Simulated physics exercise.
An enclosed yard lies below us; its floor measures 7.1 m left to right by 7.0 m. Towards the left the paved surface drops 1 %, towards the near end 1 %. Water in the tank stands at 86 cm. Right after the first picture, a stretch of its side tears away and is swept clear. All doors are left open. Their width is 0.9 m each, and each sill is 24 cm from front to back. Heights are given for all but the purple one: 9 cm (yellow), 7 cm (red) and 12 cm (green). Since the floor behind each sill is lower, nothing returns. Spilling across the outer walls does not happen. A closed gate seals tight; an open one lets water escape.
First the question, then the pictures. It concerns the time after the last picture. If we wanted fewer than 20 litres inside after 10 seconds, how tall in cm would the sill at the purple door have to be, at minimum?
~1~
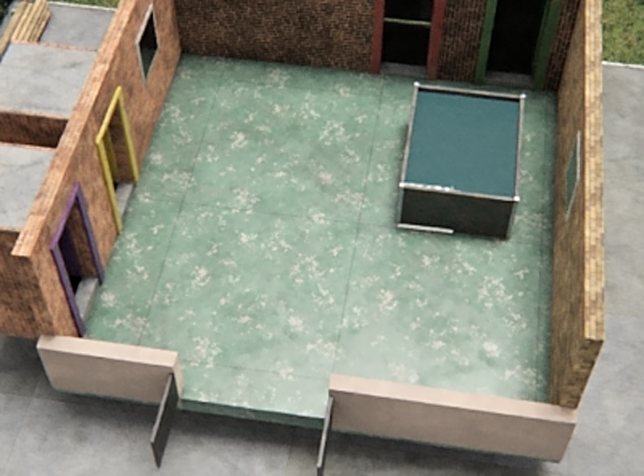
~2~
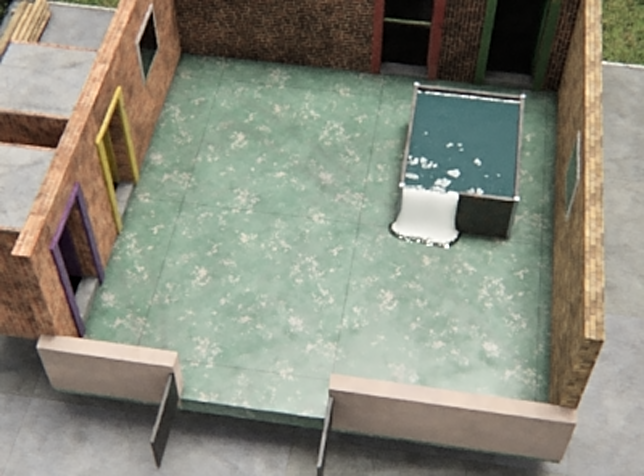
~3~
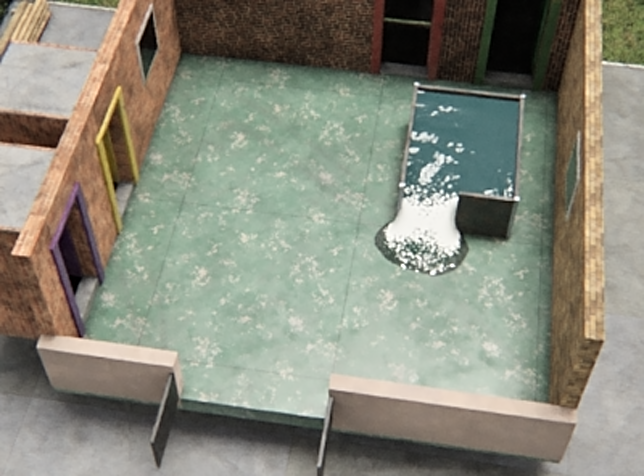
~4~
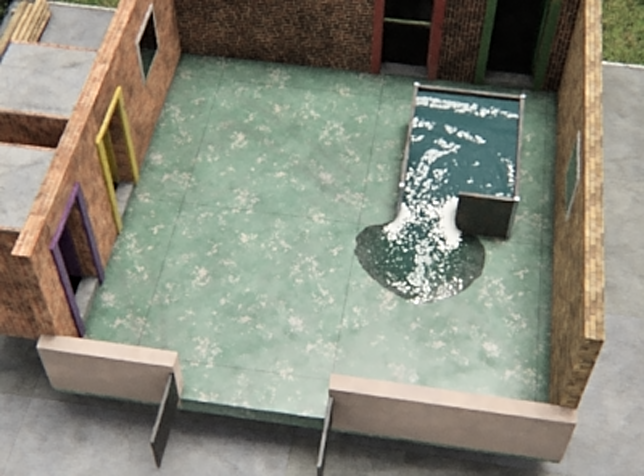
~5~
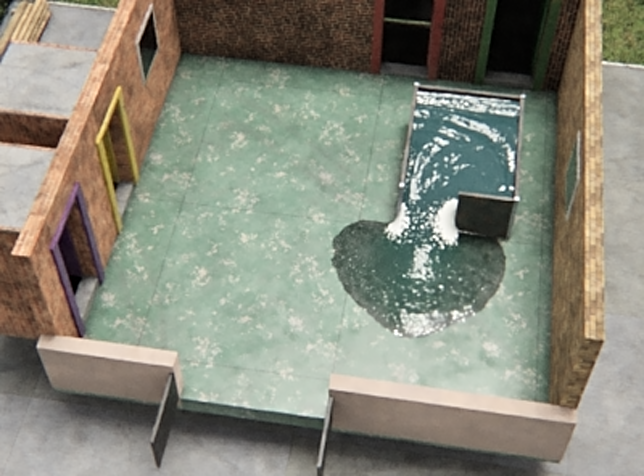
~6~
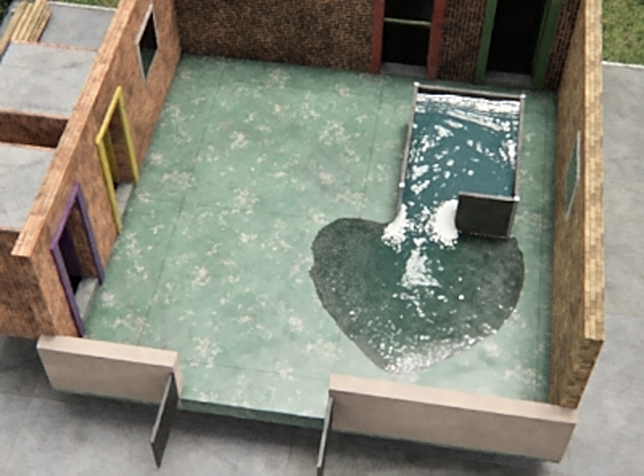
It would need to be around 9.5 cm tall.
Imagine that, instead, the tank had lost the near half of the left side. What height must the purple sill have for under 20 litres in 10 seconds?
A minimum of about 18 cm.
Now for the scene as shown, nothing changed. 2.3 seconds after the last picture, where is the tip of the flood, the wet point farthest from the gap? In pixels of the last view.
Lab note: Front tip approx. (71, 368).
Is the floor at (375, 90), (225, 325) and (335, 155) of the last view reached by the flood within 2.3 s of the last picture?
So the three spots come out spared, swamped, spared, in that order.
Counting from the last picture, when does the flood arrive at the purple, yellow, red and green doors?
Purple = 2.0 s, yellow = 4.0 s, red = 7.0 s, green = 5.0 s.
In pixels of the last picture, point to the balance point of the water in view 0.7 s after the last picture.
(443, 221).
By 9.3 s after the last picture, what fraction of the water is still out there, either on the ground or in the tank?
Something near 68 out of a hundred parts.
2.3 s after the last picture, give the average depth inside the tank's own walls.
About 39 centimetres on average.
Then, 0.7 s after the last picture water covers 30 % of the floor, deepest (49 cm) near (418, 229); it has not reached the purple door.
Then, 2.3 s after the last picture water covers 40 % of the floor, deepest (31 cm) near (456, 421); 8 cm at the purple door, 0 litres in over its 21 cm sill.
Then, 9.3 s after the last picture water covers 85 % of the floor, deepest (15 cm) near (71, 368); 12 cm at the purple door, 0 litres in over its 21 cm sill.
At the purple door as built, the water peaked near 13 cm, 6.9 s after the last picture.
With a sill of 8.5 cm, 32 litres would have come in within the 10 s; with 11.5 cm, 7 litres. So under 20 litres takes about 9.5 cm.
